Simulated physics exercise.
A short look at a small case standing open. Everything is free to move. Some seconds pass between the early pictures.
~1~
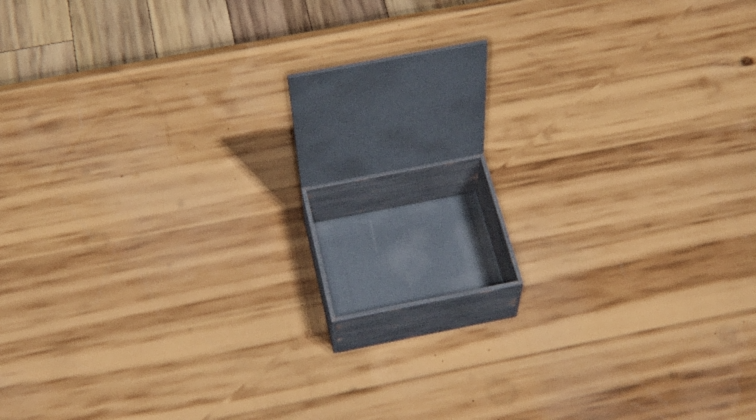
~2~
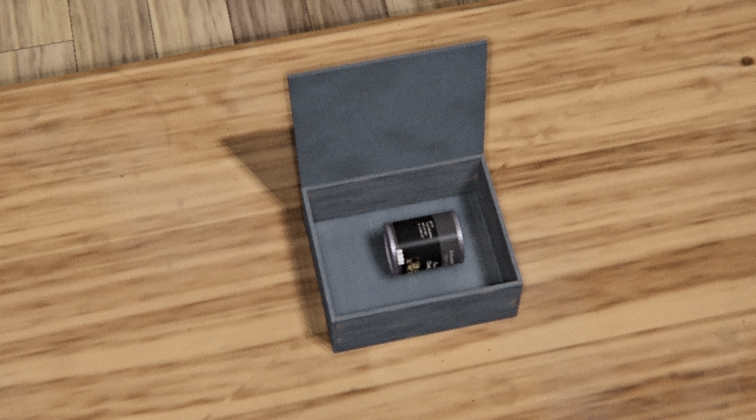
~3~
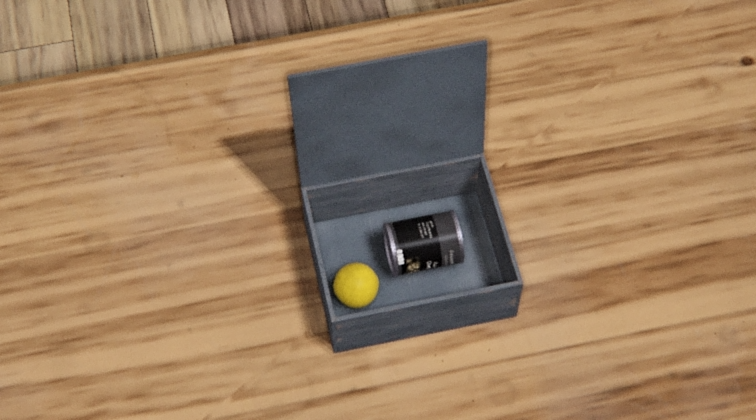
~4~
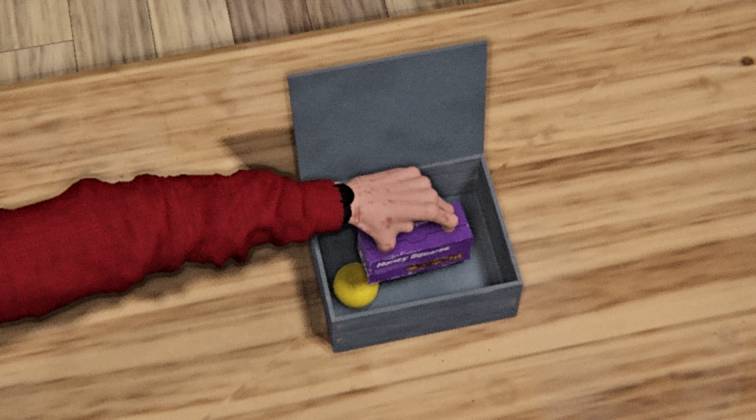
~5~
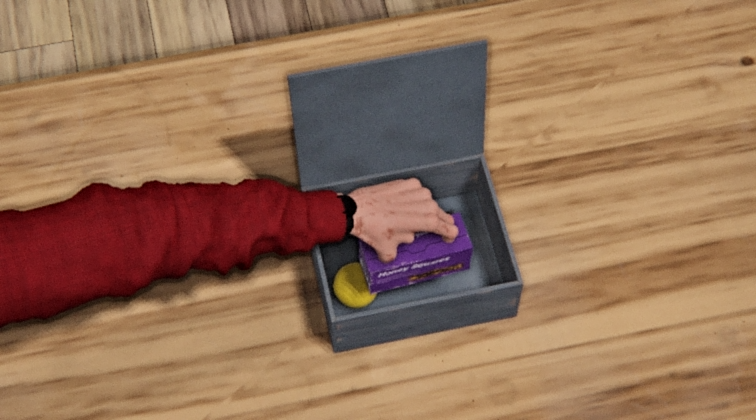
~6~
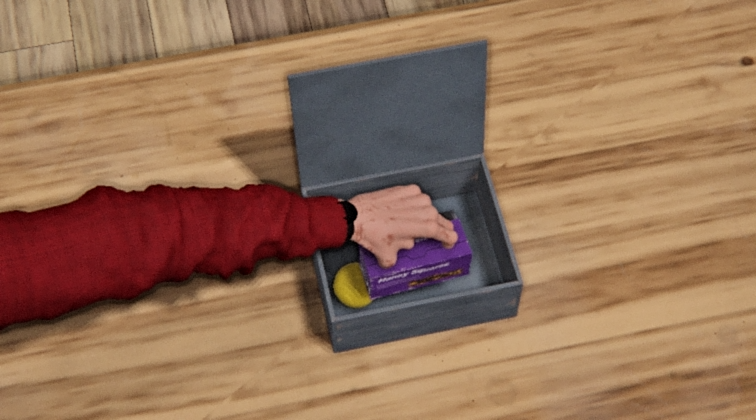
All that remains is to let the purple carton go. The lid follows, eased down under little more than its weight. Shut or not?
In the end the lid shuts flat.
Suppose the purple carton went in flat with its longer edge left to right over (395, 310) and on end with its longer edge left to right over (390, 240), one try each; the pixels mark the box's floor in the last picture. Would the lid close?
First try: It closes; second try: It stays ajar.
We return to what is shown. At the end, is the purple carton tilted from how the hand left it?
The purple carton ends up tilted.
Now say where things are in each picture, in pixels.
In the first frame, the last thing is not in view yet.
In the second frame, the last thing is not in view yet; black tin (423, 243).
In the third frame, the last thing is not in view yet; black tin (423, 243).
In the fourth frame, coming down; purple carton (414, 243).
In the fifth frame, coming down; purple carton (415, 253).
In the sixth frame, put in, still held; purple carton (415, 259).
Then, 0.90 s after the last picture, lid starting down; purple carton on its side near (404, 303); yellow lemon rolled about its own width; black tin rolled about its own width.
Then, 1.80 s after the last picture, lid 45° above the rim; purple carton on its side near (404, 303); yellow lemon rolled about its own width; black tin rolled about its own width.
At rest, lid shut; tipped over in the box, purple carton; moved from the start, black tin and yellow lemon. Seen from the same camera at the end, purple carton near (404, 303).
